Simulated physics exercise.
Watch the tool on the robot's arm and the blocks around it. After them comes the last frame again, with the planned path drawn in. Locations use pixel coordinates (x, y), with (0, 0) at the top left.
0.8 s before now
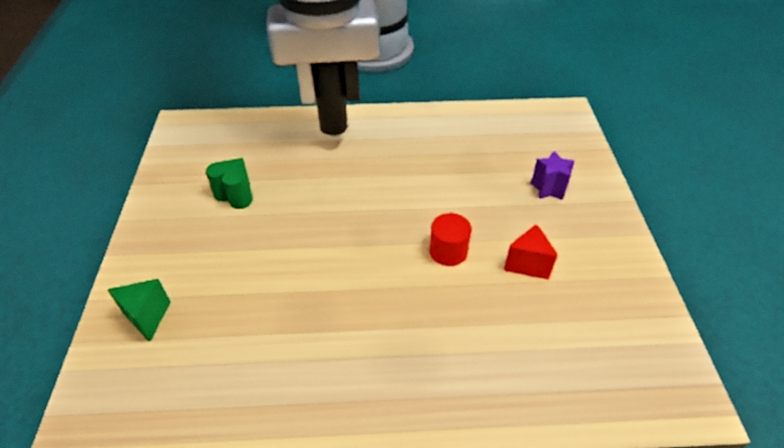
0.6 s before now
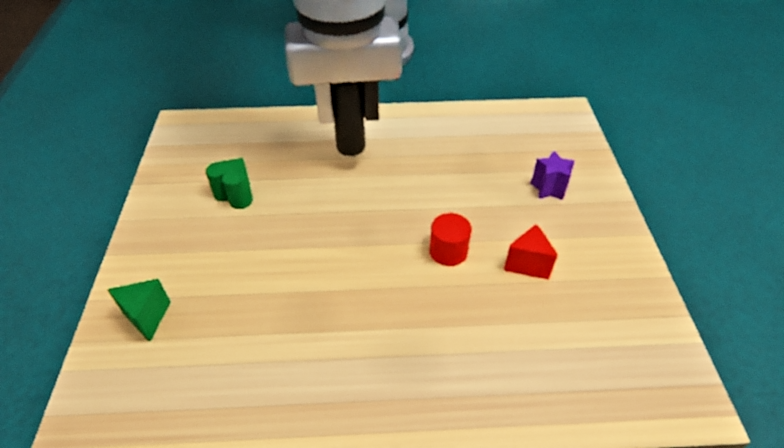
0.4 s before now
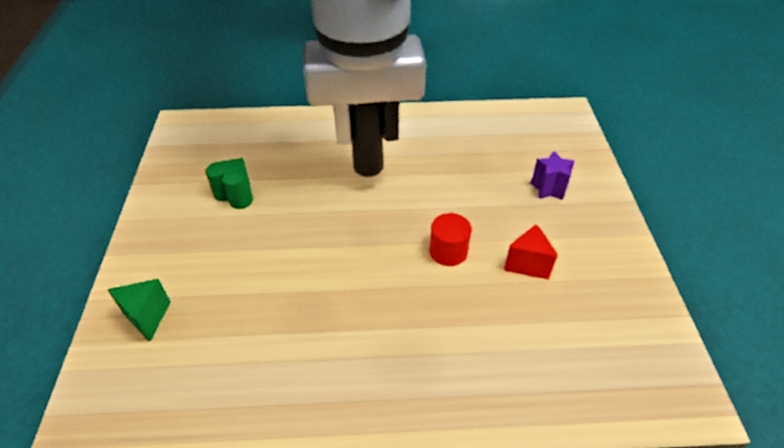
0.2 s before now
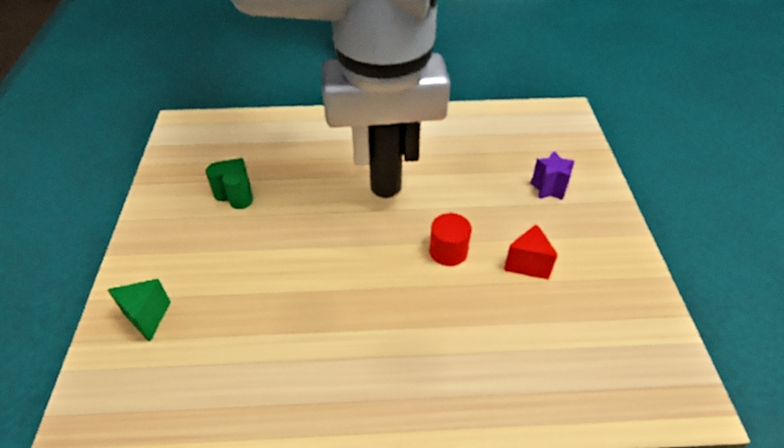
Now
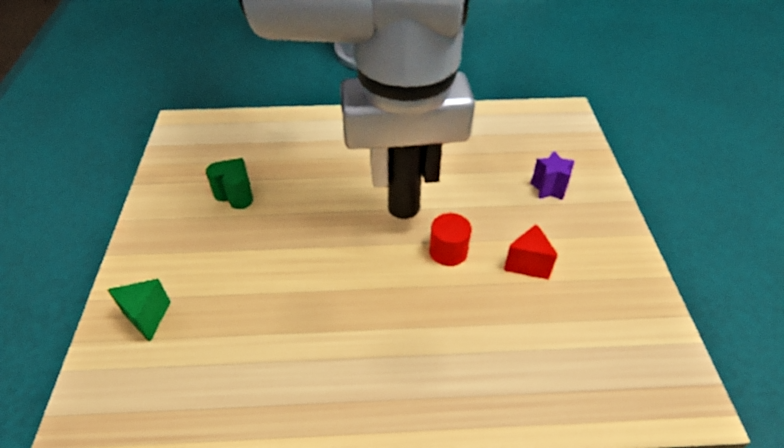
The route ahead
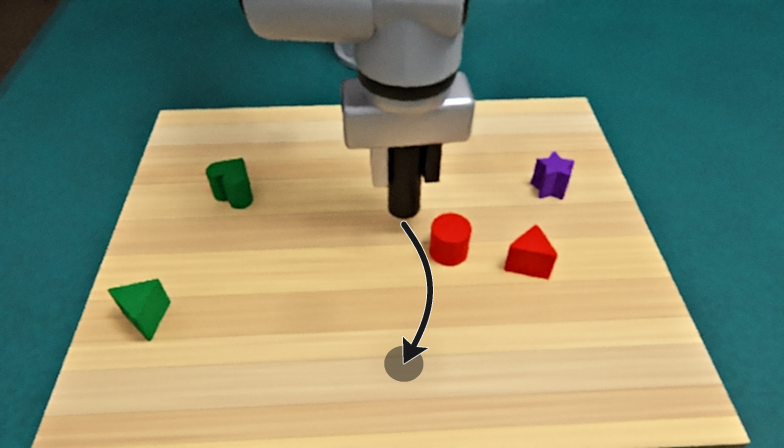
A robotic arm's dark tool moves steadily down and to the right over a wooden board, from near the top edge to just beside the red cylinder, while the red triangular, green and purple blocks all stay still.
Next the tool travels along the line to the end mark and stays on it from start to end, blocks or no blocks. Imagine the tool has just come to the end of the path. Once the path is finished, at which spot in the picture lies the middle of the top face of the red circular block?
Its top middle is near (467, 240).
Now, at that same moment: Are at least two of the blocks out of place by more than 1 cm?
It seems not.
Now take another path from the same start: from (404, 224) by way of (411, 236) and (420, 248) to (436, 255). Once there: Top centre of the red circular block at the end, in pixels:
In the picture, it is at (476, 234).
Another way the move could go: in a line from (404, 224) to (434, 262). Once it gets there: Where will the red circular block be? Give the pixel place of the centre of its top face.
Put as a pixel place, it's (474, 239).
Path on the board, from (404, 224) over (426, 264) and (427, 312) to (404, 363).
The first path, step by step. One third of the way, tool (427, 249); red circular block (466, 238).
Two thirds of the way, tool (428, 298); red circular block (467, 240).
At the end, tool (404, 349); red circular block (467, 240); red triangular piece in place.
